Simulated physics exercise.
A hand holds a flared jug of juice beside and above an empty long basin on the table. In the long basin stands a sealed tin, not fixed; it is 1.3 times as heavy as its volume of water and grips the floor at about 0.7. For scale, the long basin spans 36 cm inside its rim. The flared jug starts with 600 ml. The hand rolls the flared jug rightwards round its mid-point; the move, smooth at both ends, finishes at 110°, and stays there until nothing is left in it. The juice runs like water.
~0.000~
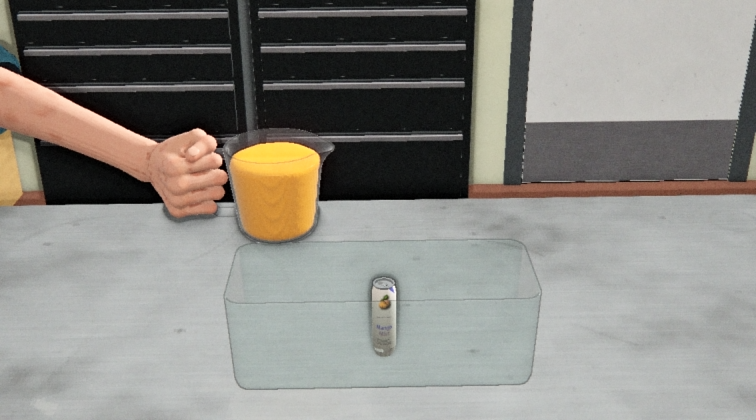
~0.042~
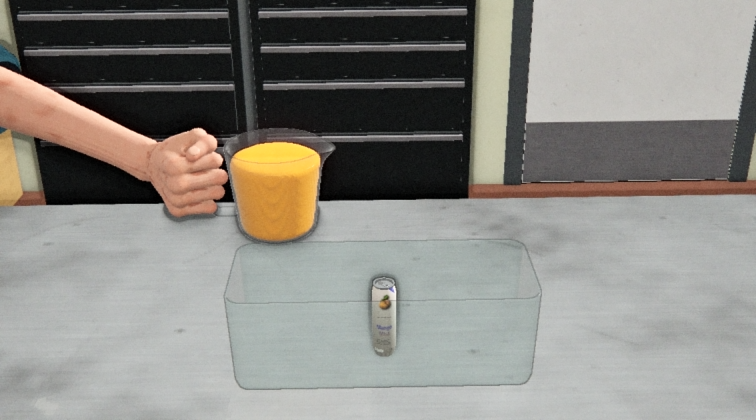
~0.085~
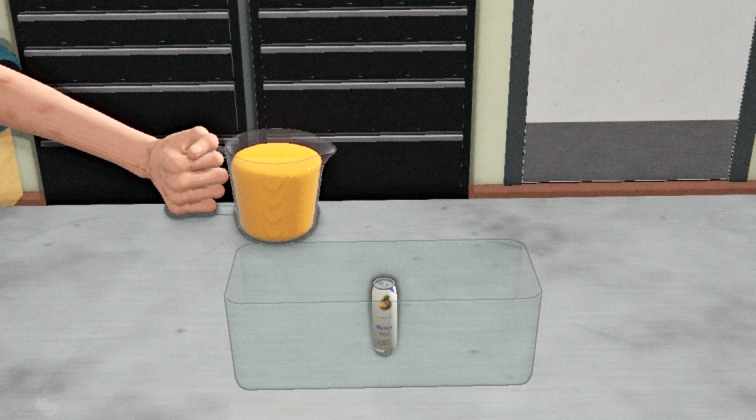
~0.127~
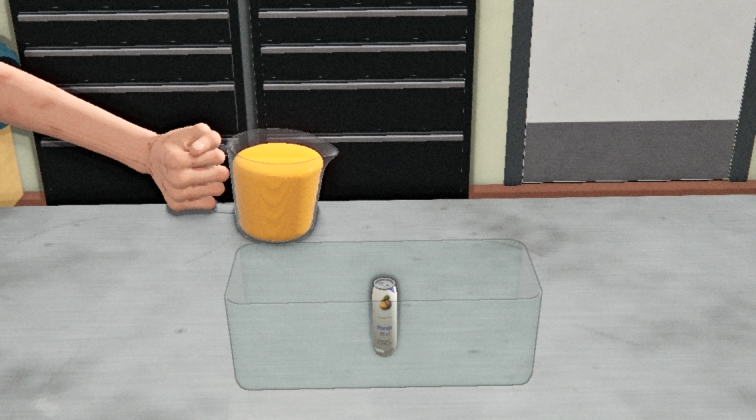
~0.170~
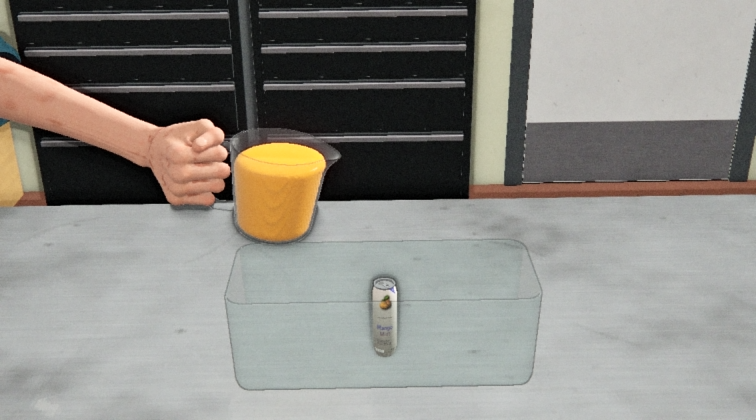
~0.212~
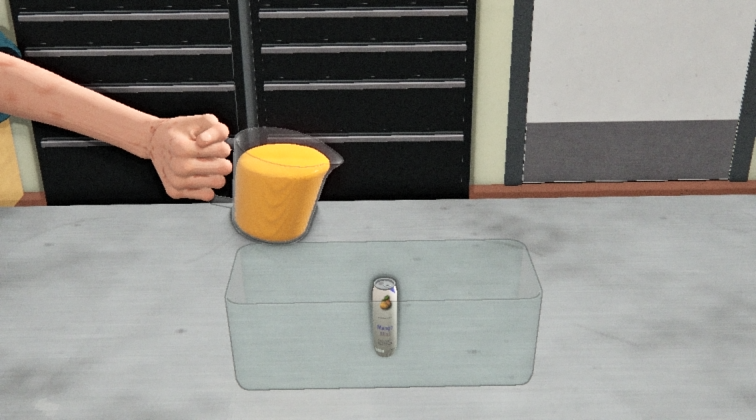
At first, a hand holds a flared jug of orange-yellow juice upright, above and behind a clear long basin on a grey table, with a small tin standing inside the basin. The hand then slowly rolls the jug rightwards into a slight tilt, while the basin and tin stay still.
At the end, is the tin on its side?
It goes over.
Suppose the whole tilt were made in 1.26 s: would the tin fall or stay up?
Then it topples.
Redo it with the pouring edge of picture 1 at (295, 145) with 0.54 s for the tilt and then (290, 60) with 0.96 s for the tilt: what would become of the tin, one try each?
First it goes over; then it topples.
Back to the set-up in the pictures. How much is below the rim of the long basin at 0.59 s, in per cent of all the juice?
Near 12 in a hundred.
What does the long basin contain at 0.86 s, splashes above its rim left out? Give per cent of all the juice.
Near 80 in a hundred.
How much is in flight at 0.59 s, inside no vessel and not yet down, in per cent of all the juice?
About 22 per cent.
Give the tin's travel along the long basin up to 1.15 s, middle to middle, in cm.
About 3 cm.
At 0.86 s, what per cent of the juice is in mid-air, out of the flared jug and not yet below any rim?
About 10 per cent.
After 0.59 s the tilt is 74° and 67 per cent is still to pour; the tin stands where it began.
After 0.86 s the tilt is 107° and 11 per cent is still to pour; the tin stands where it began.
After 1.15 s the tilt is 110° and 0 per cent is still to pour; the tin leans 16°.
After 1.46 s the tilt is 110° and 0 per cent is still to pour; the tin lies on its side.
In the end the tin lies on its side.
